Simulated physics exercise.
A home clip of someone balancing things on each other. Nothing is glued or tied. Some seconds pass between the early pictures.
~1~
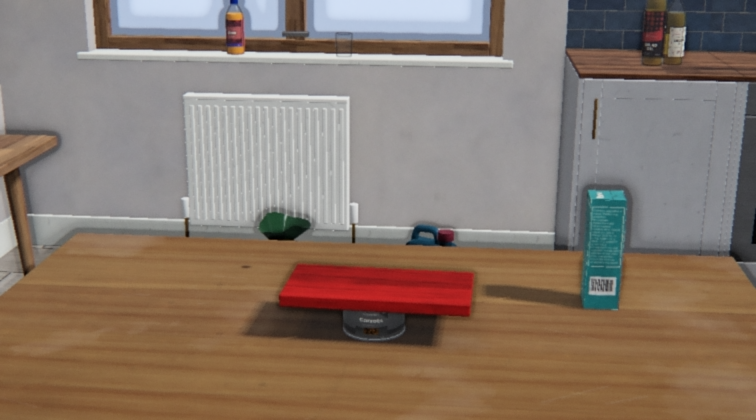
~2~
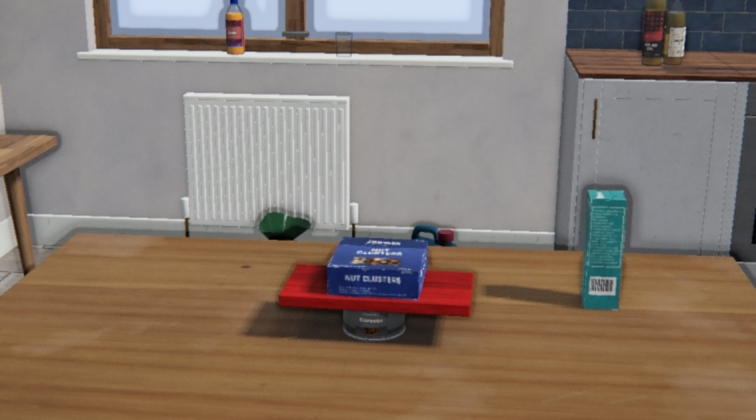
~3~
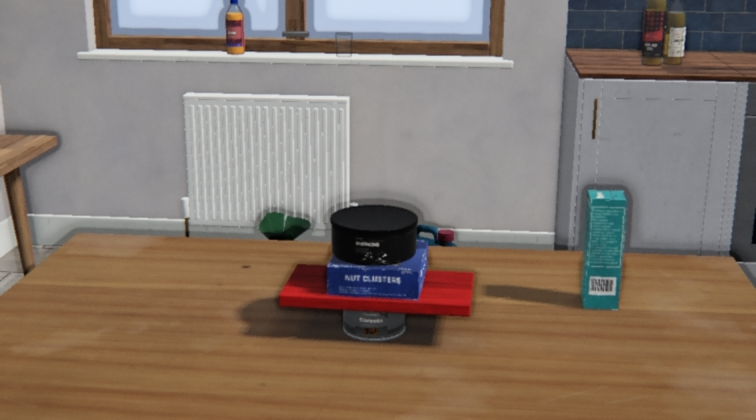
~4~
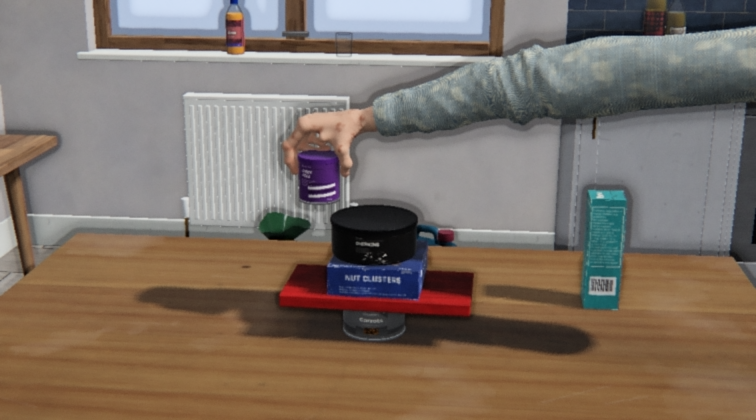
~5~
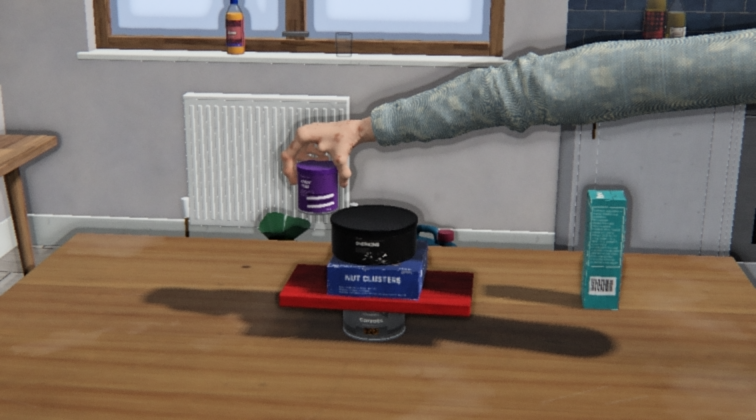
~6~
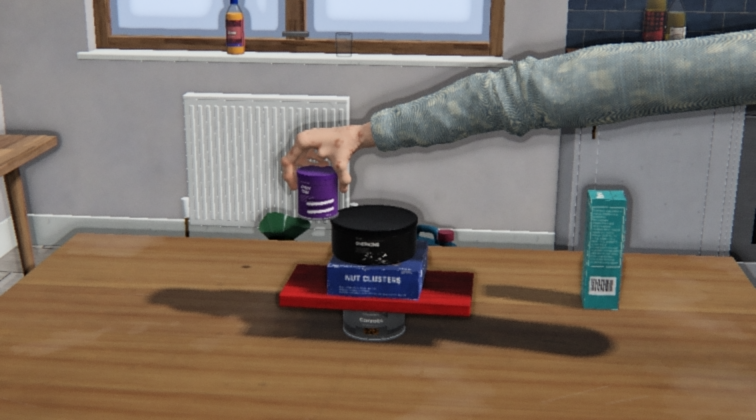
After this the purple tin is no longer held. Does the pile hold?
Outcome: The pile gives way.
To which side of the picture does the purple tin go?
It goes to the left.
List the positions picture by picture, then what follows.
In the first picture, the last thing is not in view yet.
In the second picture, the last thing is not in view yet; grey tub (374, 312).
In the third picture, the last thing is not in view yet; turquoise carton (603, 250).
In the fourth picture, still above its spot; purple tin (320, 177); red board (379, 289).
In the fifth picture, still above its spot; purple tin (318, 187); blue packet (379, 267).
In the sixth picture, set down, still held; purple tin (318, 193); black tub (374, 234).
Then, 0.30 s on from there, purple tin now fallen.
Then, 0.50 s on from there, things are still on the move.
Then, 0.70 s on from there, as before.
In the end, fallen, purple tin; the other 5 unmoved. At the end, from the last picture's camera, purple tin near (260, 300). The pile loses its balance.
